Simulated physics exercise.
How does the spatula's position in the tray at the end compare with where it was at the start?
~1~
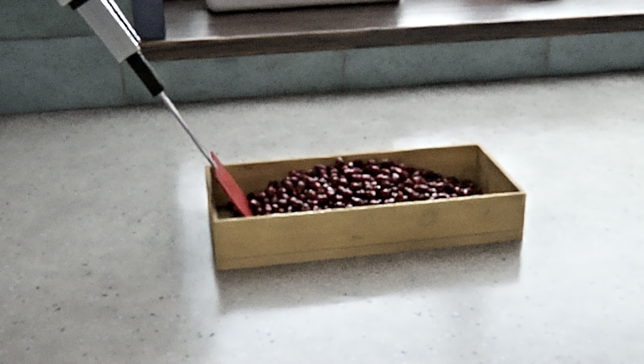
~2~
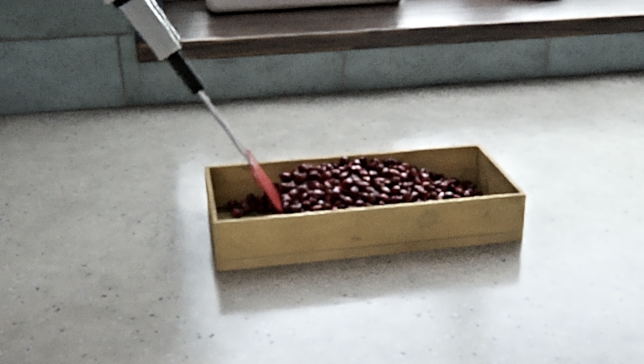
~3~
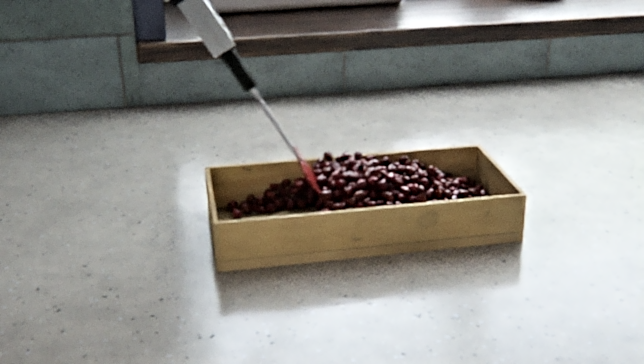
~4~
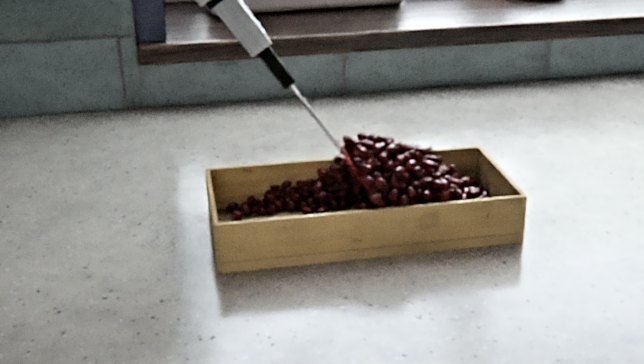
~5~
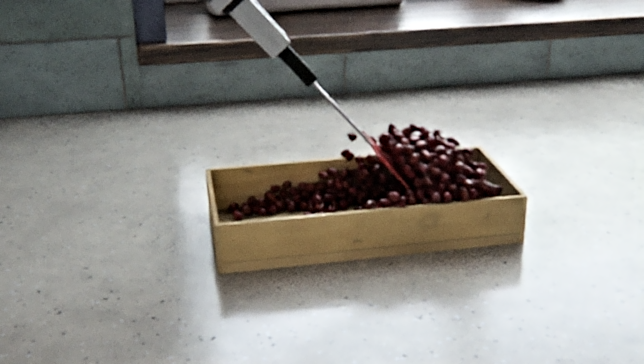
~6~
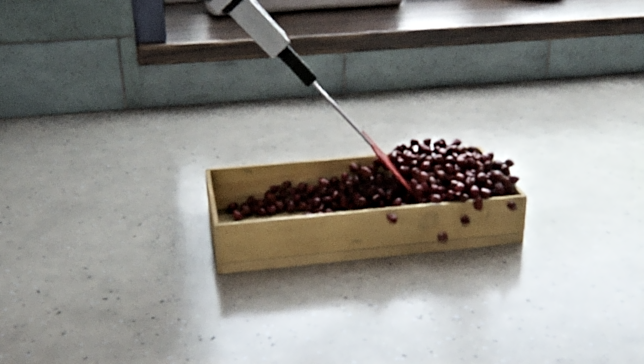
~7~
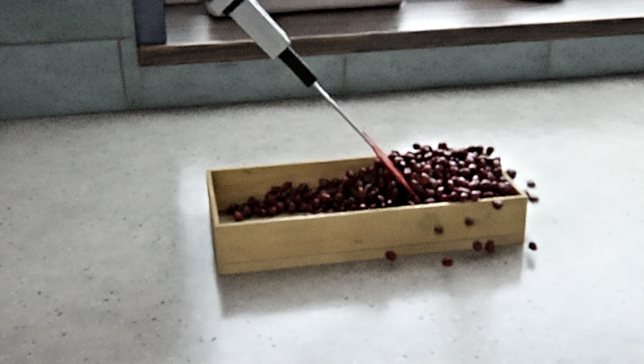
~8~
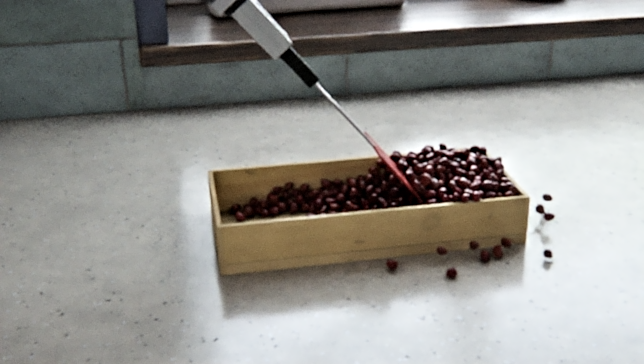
At the start the spatula is at the left end of the tray. By the end it is farther right, a little past the middle of the tray.
